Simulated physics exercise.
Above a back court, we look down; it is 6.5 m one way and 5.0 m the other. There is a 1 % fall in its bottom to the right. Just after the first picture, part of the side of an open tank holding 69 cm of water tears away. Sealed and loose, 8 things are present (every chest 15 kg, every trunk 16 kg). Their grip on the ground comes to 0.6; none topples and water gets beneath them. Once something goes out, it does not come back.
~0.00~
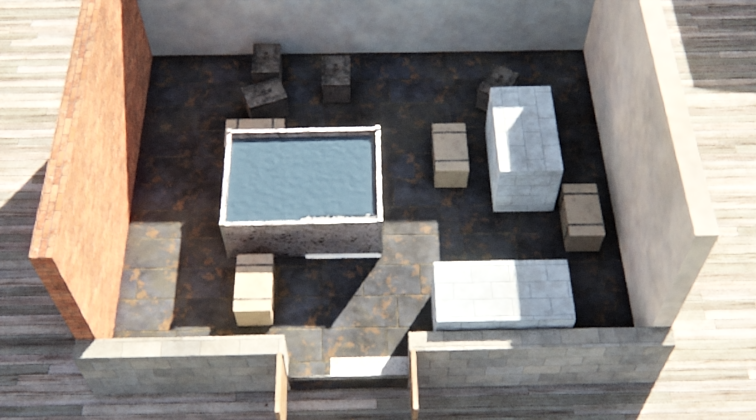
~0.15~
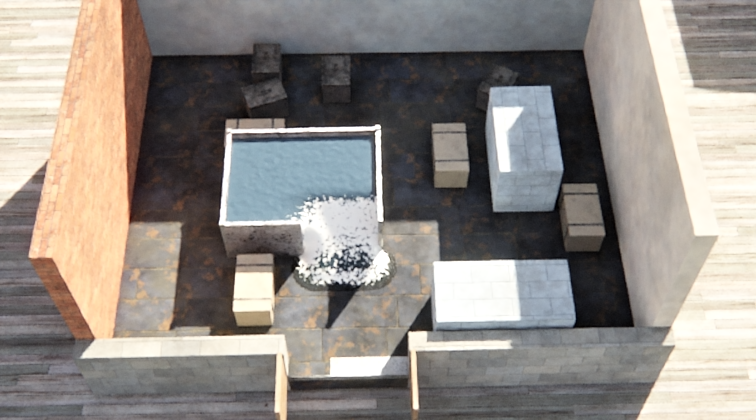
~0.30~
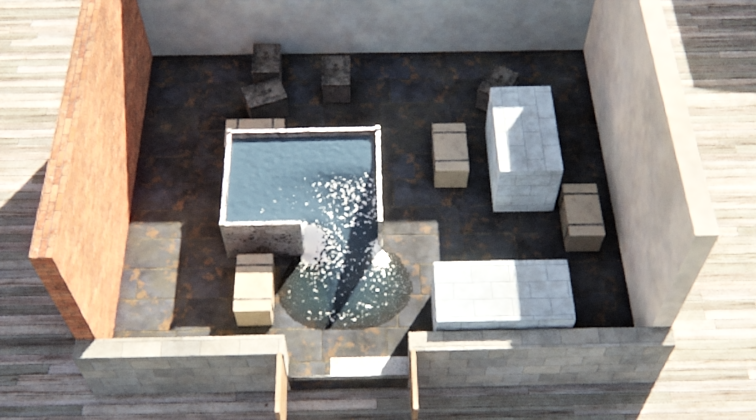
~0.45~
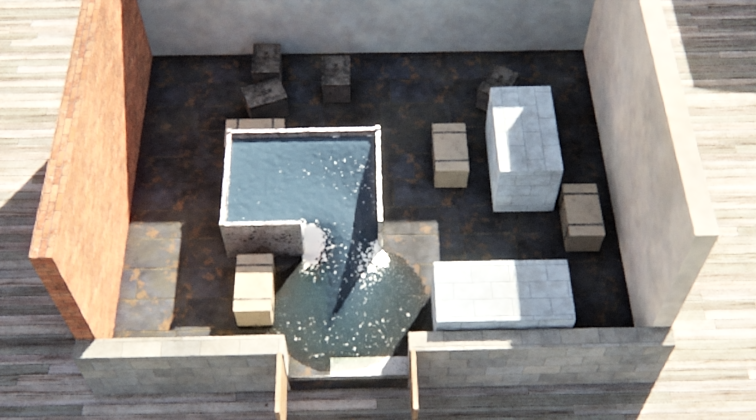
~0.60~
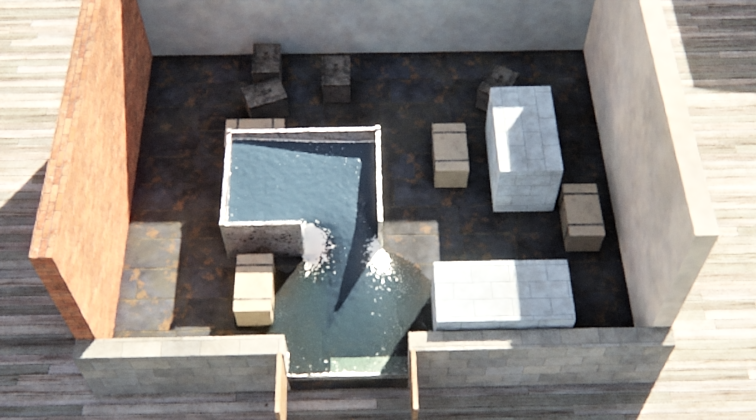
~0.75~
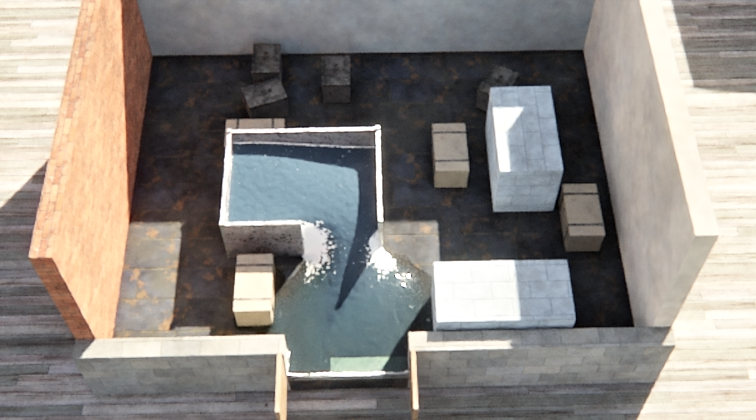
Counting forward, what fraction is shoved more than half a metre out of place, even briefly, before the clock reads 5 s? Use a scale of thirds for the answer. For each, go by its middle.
On that scale: Less than a third.
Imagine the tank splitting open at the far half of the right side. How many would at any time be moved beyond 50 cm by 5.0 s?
Then it comes to 2 of them.
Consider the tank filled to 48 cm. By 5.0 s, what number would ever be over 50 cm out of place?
Count: 0.
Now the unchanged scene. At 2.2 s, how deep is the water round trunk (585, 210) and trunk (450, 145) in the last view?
Roughly 0 and 0 cm.
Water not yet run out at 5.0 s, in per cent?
42 %.
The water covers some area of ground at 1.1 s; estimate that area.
I'd put it close to 6.5 m2.
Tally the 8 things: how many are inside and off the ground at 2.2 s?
By my count, 0.
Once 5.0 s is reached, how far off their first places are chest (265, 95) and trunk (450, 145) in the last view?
Going in order, that's 0 cm for one and 0 cm for the other.
After 1.1 s 0 of 8 are over 50 cm from their spots; 0 afloat.
After 2.2 s 0 of 8 are over 50 cm from their spots; 0 afloat.
After 3.5 s 0 of 8 are over 50 cm from their spots; 0 afloat.
After 5.0 s 0 of 8 are over 50 cm from their spots, and 0 have been at some point; 0 afloat.
